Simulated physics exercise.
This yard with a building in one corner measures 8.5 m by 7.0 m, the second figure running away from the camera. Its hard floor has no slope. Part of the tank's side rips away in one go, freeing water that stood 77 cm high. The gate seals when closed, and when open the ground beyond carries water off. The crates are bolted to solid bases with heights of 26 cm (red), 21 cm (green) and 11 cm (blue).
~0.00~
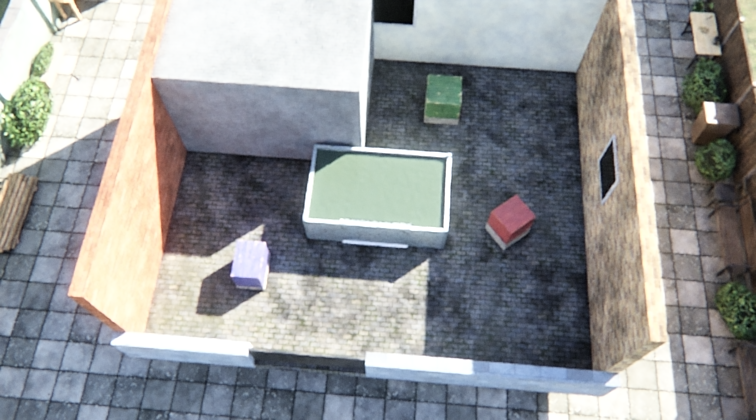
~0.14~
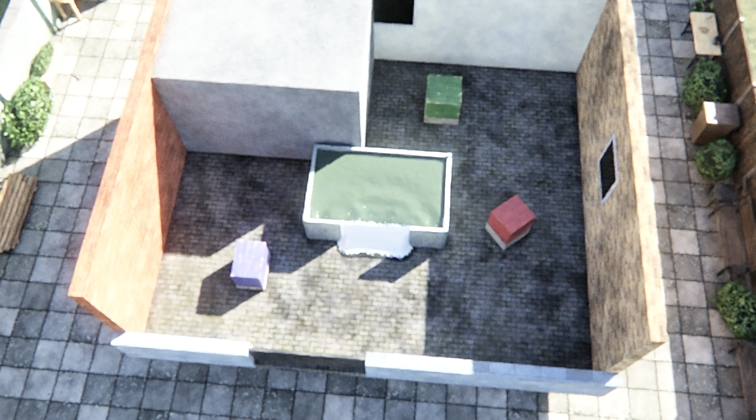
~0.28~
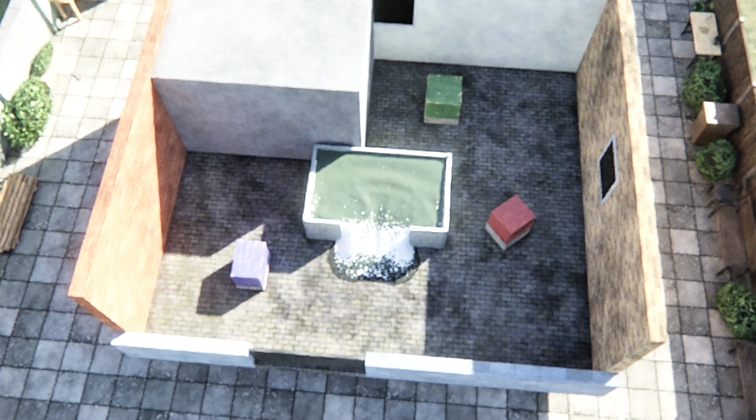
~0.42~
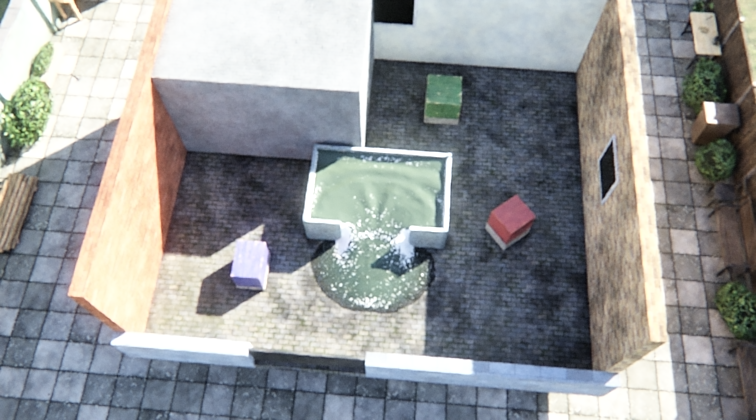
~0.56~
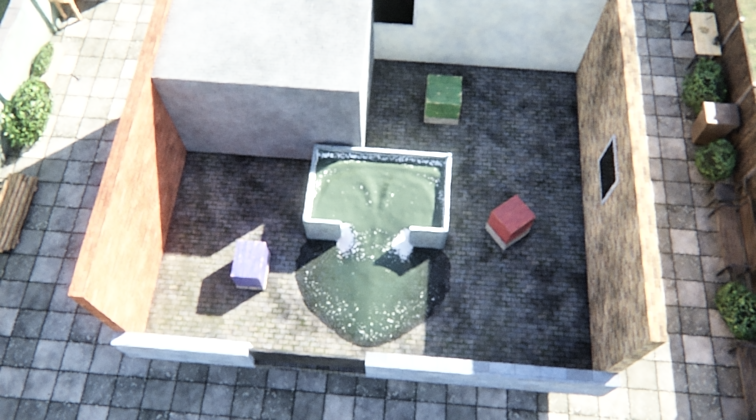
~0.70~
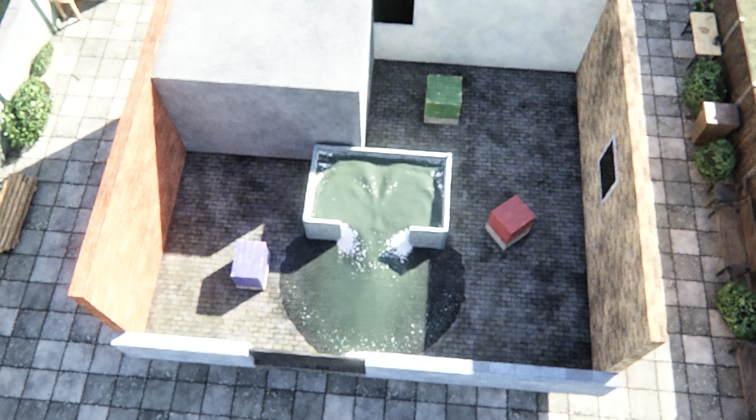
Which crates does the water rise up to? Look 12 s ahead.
One by one: The red crate stays dry; the green crate escapes dry; the blue crate is wetted.
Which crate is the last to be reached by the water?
The green one.
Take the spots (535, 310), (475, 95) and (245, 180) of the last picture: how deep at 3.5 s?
In that order: 5, 0 and 0 cm.
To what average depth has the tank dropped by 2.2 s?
Some 38 cm.
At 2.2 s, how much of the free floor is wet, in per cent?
About 30 per cent.
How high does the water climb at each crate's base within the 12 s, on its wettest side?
In cm: Red 11, green 9, blue 13.
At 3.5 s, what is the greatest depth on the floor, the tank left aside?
About 26 cm.
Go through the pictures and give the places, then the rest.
In the first picture, still water, 77 cm deep, in the tank at (379, 189).
In the second picture, water pours out at (375, 235) and has run 0.7 m, to (340, 248); deepest outside 42 cm, 77 cm at the tank's back.
In the third picture, water pours out at (375, 236) and has run 1.0 m, to (341, 273); deepest outside 47 cm, 76 cm at the tank's back.
In the fourth picture, water pours out at (375, 236) and has run 1.5 m, to (352, 307); deepest outside 45 cm, 69 cm at the tank's back.
In the fifth picture, the front is at (355, 341), 2.1 m from the gap at (375, 236); 4.5 m2 of floor is under water; 64 cm left at the back of the tank.
In the sixth picture, the front is at (331, 358), 2.5 m from the gap at (375, 236); 6.5 m2 of floor is under water; 64 cm left at the back of the tank.
After 1.4 s water covers 20 % of the floor and is deepest (46 cm) near (360, 360); red plinth not reached, green plinth not reached, blue plinth reached.
After 2.2 s water covers 30 % of the floor and is deepest (36 cm) near (360, 350); red plinth not reached, green plinth not reached, blue plinth reached.
After 3.5 s water covers 50 % of the floor and is deepest (26 cm) near (142, 342); red plinth reached, green plinth not reached, blue plinth reached.
After 7.0 s water covers 85 % of the floor and is deepest (20 cm) near (310, 170); red plinth reached, green plinth reached, blue plinth reached.
After 12.0 s water covers 100 % of the floor and is deepest (12 cm) near (307, 192); highest at the red plinth 11 cm, highest at the green plinth 9 cm, highest at the blue plinth 13 cm.
